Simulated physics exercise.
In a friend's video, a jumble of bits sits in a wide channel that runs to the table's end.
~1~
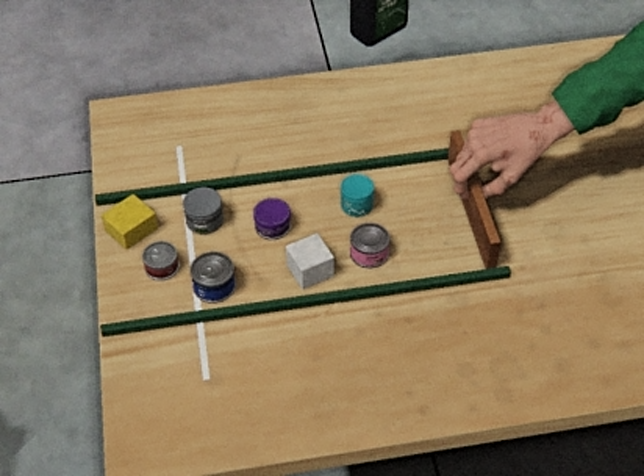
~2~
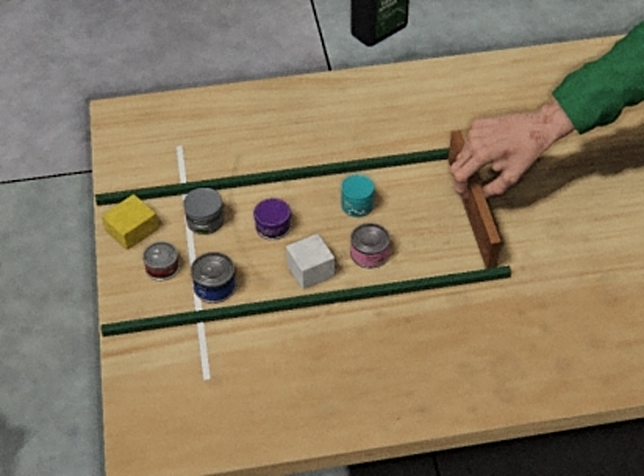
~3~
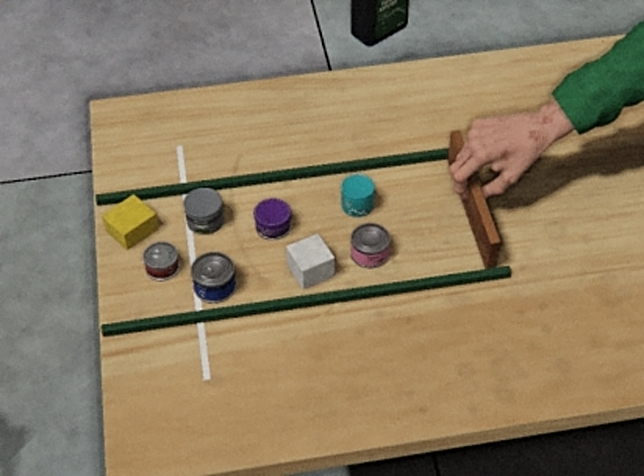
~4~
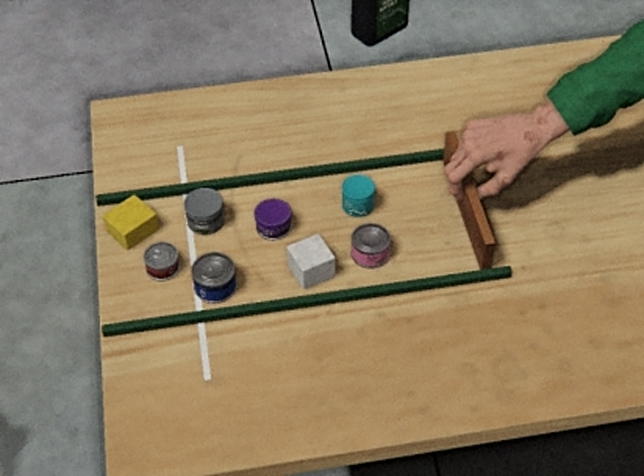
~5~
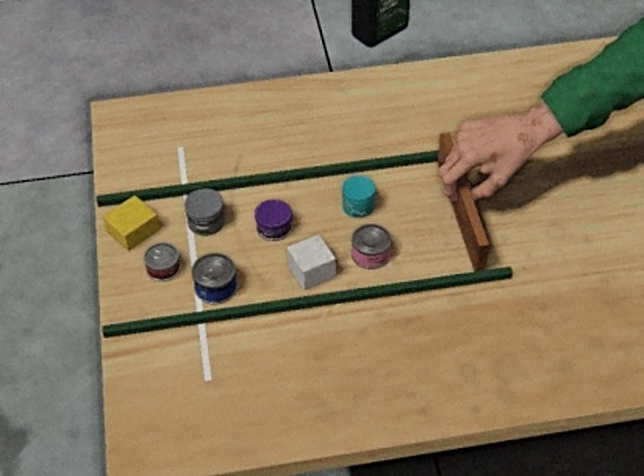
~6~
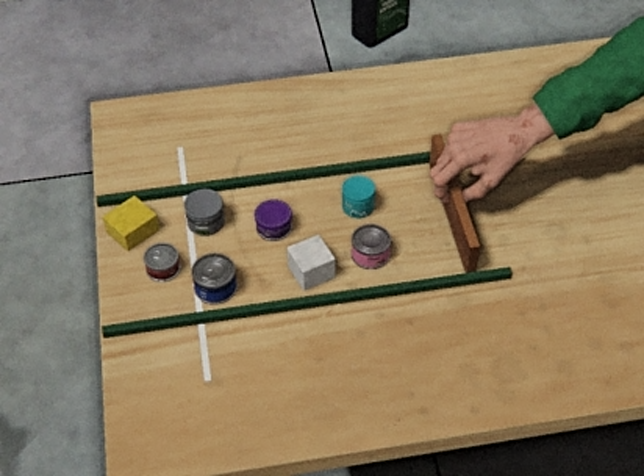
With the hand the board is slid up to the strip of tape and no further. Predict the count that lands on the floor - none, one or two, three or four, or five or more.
Fallen: Nil.
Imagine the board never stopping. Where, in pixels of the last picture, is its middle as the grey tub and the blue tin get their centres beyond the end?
Its middle is about (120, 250) and about (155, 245).
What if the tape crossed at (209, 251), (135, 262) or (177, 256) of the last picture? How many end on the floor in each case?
Those tries give 0, 4 and 0.
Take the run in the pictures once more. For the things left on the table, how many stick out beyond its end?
The count is 1.
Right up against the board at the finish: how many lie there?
The number is 3.
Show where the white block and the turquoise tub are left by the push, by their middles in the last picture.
The white block at (179, 296), the turquoise tub at (173, 222).
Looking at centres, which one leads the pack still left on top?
Yellow block.
Early on, none off yet; yellow block at rest near (131, 223); red tin at rest near (162, 262); grey tub at rest near (205, 213).
A while later, none off yet; yellow block at rest near (131, 223); red tin moving near (158, 264); grey tub travelled about its own width near (177, 209).
Finally, the number that fall off is zero.
